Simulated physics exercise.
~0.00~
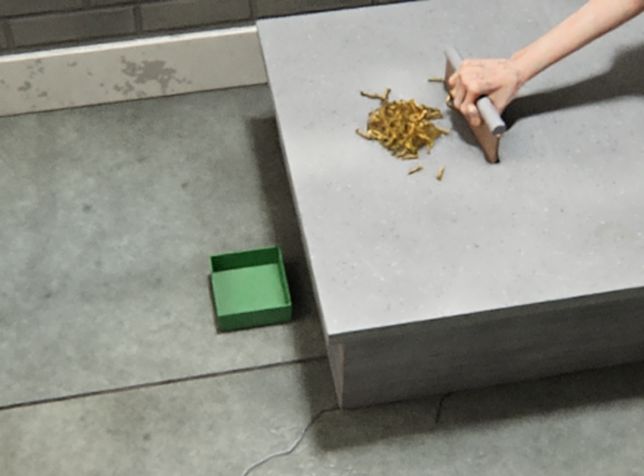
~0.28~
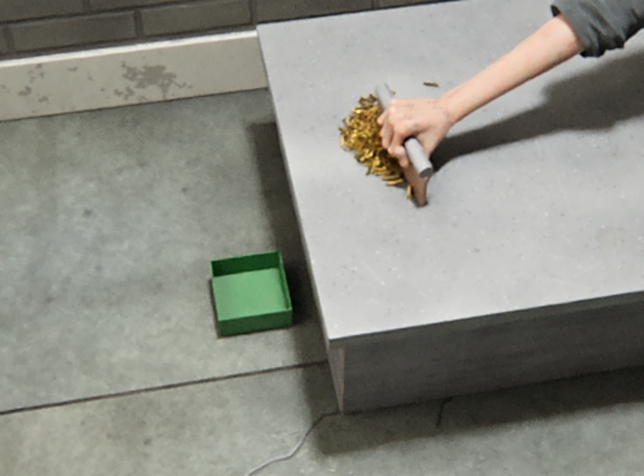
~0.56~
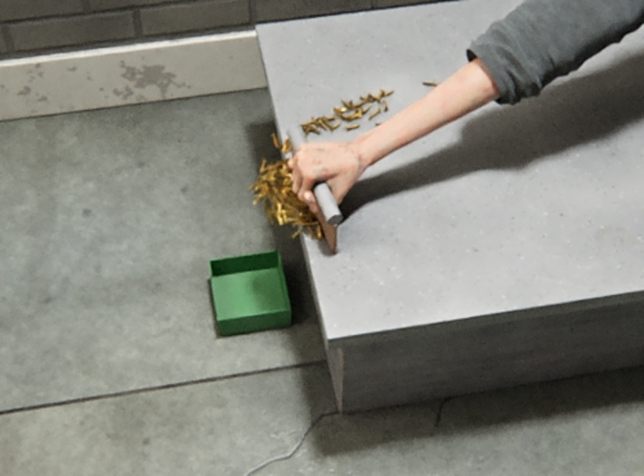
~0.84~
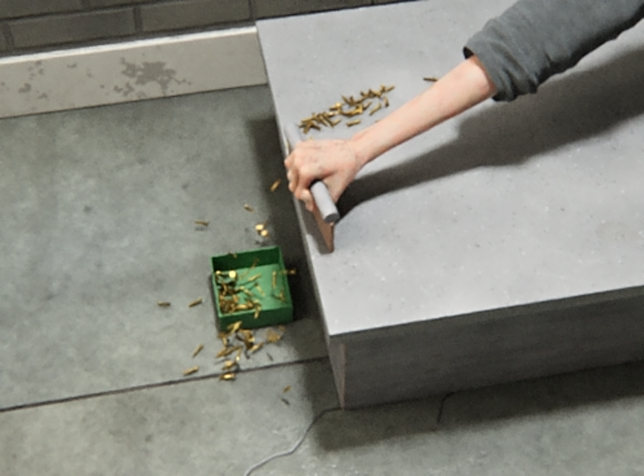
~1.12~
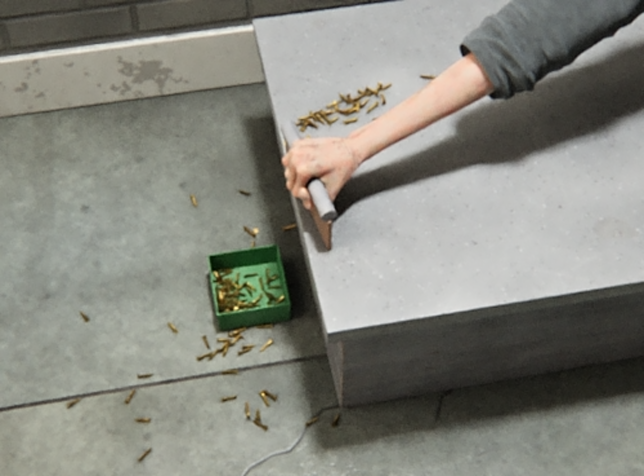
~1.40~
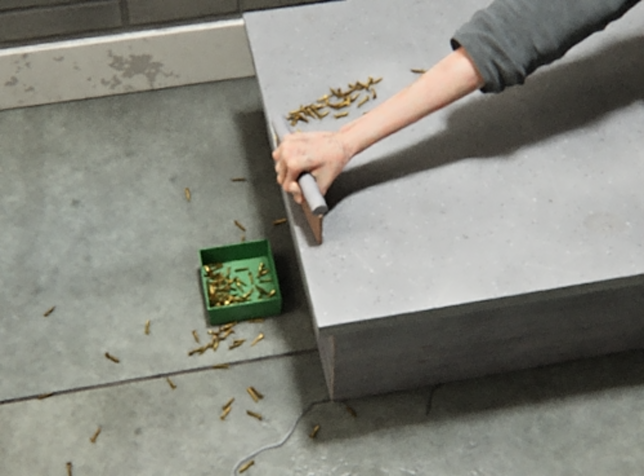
A hand and forearm in a grey sleeve reach in from the upper right, gripping a scraper over a pale grey slab, seen from above at a slight sway. A heap of small brass-coloured screws lies on the slab, and an open green tin sits on the concrete floor to the left. The hand pushes the heap leftward to the edge, leaving some screws behind. The scraper stops there as the rest spill over. Many land in the tin, while others scatter across the floor around it, and a small group stays on top.
